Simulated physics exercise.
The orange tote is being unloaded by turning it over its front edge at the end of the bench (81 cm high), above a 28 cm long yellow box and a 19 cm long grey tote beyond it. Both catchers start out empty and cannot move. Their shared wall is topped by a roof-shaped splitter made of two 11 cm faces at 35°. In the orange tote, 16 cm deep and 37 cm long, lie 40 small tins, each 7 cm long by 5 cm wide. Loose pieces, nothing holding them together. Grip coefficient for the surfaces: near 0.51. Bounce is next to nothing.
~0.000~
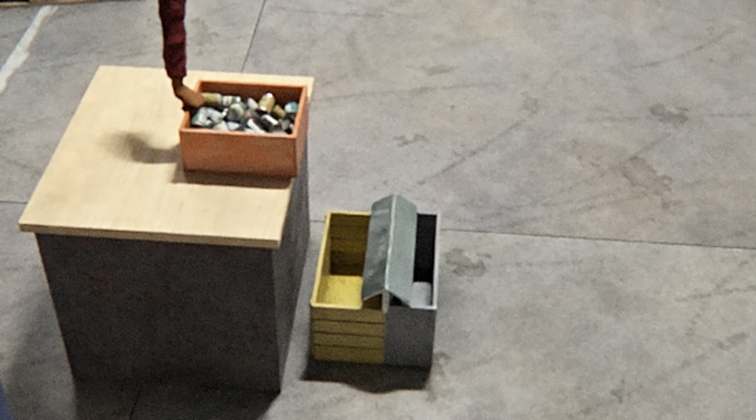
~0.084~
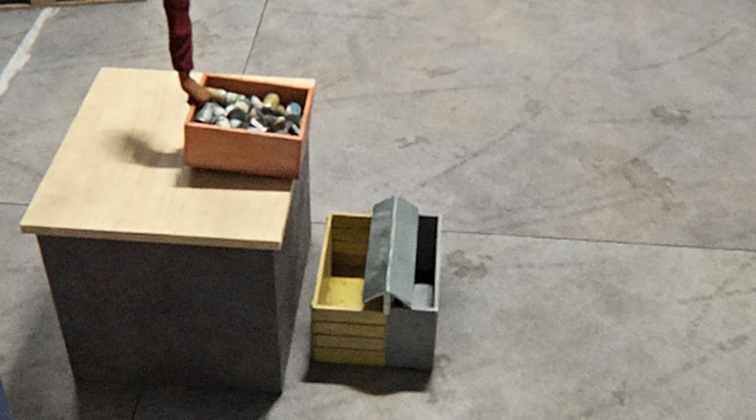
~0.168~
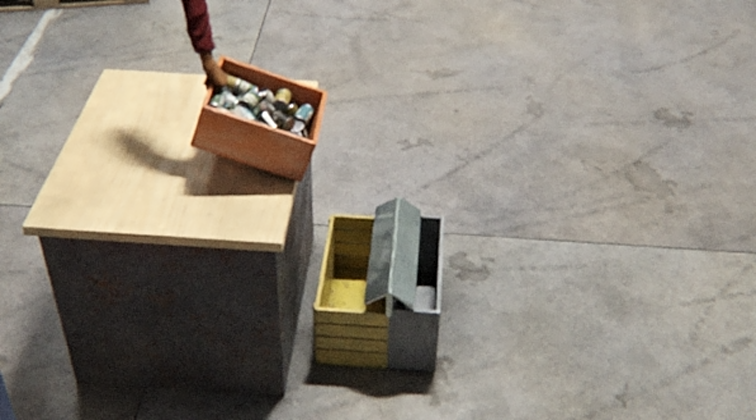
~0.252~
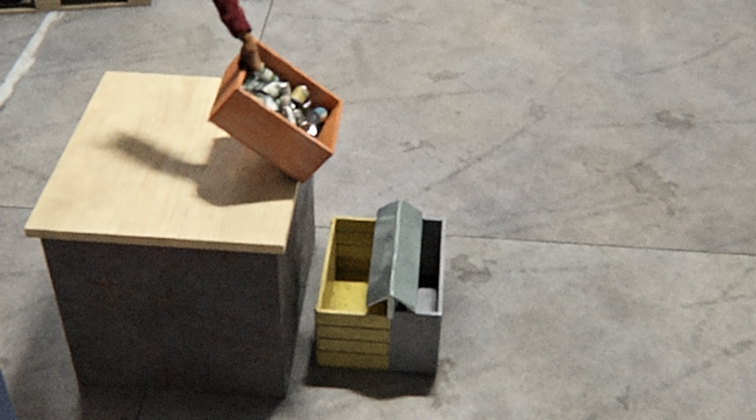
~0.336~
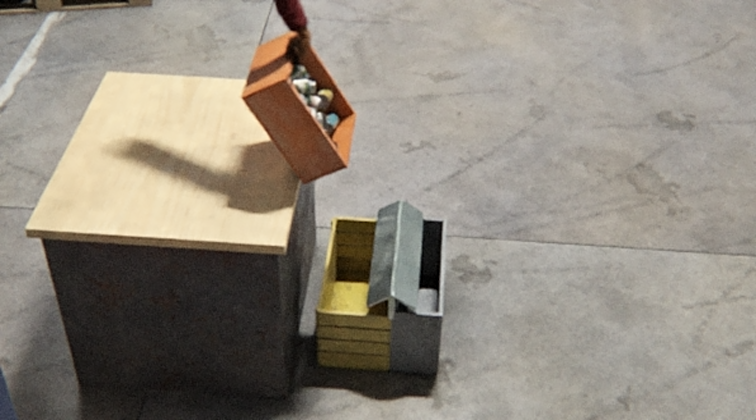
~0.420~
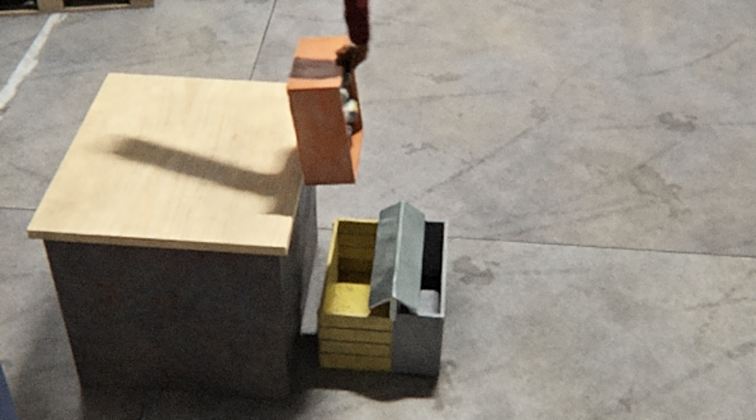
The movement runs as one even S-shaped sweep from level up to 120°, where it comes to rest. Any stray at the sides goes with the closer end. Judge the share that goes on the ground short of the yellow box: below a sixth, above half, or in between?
I'd expect below a sixth of the load to come to rest on the ground short of the yellow box.
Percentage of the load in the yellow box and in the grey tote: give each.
Shares: Approx. 20 % and 20 %.
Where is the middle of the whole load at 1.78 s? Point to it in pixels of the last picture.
Estimated centre in the last picture: (496, 307).
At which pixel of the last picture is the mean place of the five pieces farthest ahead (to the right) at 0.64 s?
(441, 166).
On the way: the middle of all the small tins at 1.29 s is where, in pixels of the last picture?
The centre sits near (476, 309).
After 0.64 s, tilt 119°; 13 still in the orange tote and 27 in the air.
After 0.91 s, tilt 120°; 2 still in the orange tote, 1 in the yellow box, 5 in the grey tote, 17 on the ground beyond the grey tote and 15 in the air.
After 1.29 s, tilt 120°; 5 in the yellow box, 7 in the grey tote, 22 on the ground beyond the grey tote and 6 in the air.
When it is over (at 1.78 s), 7 in the yellow box, 8 in the grey tote, 1 on the ground short of the yellow box and 24 on the ground beyond the grey tote. Asked share, 1 of 40, 2 per cent.
